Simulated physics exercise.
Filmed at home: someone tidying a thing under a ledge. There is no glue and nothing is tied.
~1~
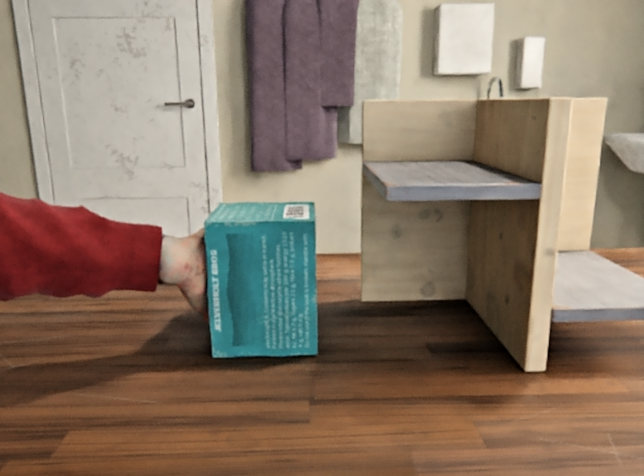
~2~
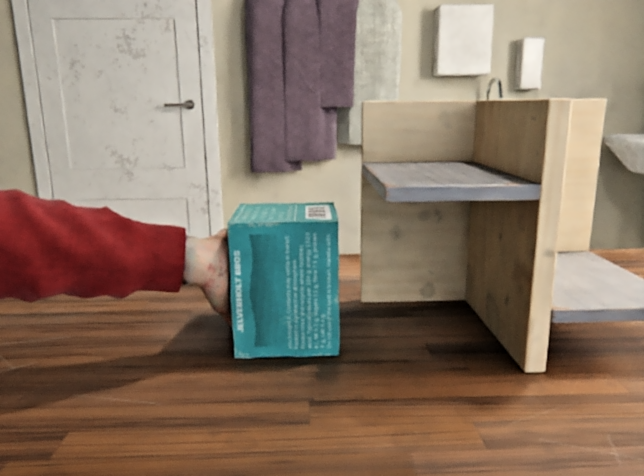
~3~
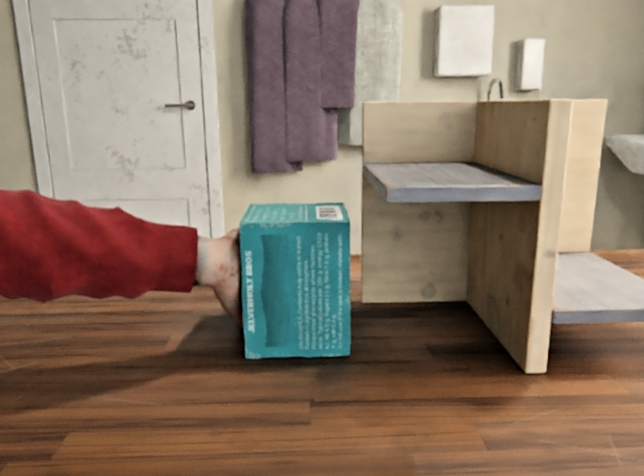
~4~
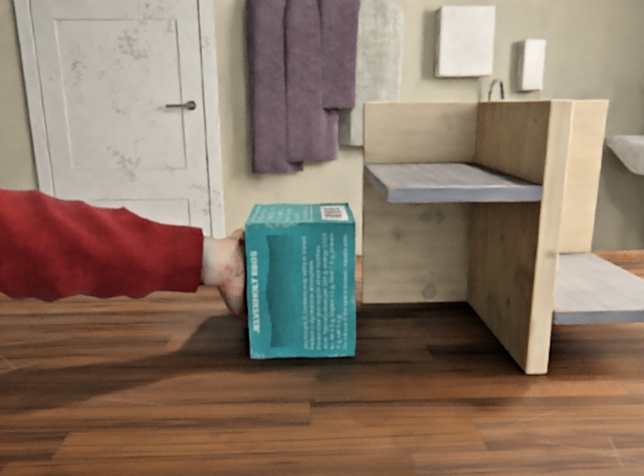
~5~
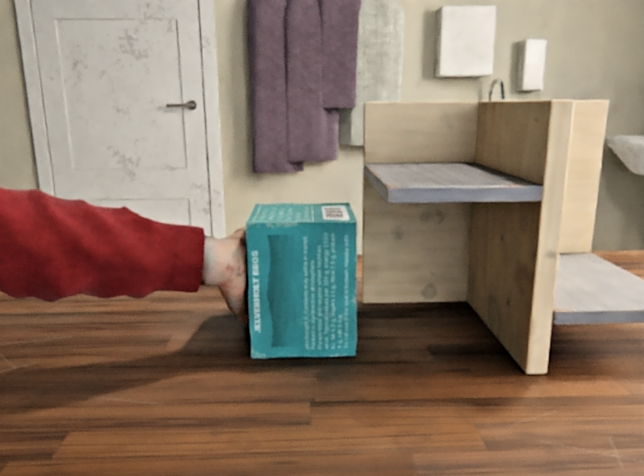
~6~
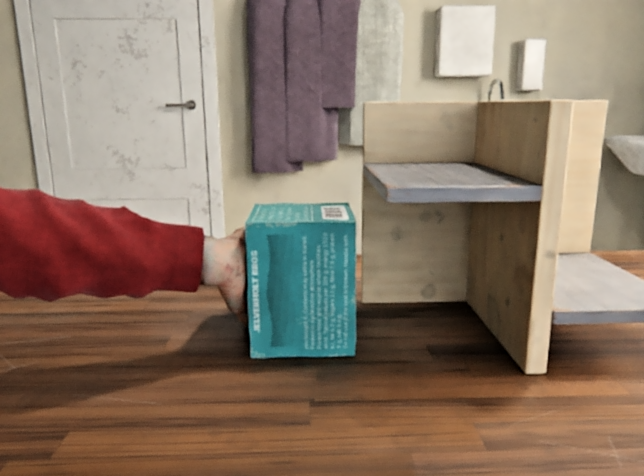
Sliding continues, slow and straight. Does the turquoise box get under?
Yes: I'd say it fits under there.
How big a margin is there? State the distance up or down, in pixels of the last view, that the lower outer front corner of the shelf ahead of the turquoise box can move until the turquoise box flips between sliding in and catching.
Down by around 28 pixels.
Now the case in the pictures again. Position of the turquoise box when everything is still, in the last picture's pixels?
It ends up around (425, 274).
Then, 0.38 s after the last picture, turquoise box sliding up to the opening near (339, 276).
Then, 0.66 s after the last picture, turquoise box part of the way in near (387, 275).
At rest, the turquoise box clears the shelf, near (425, 274).
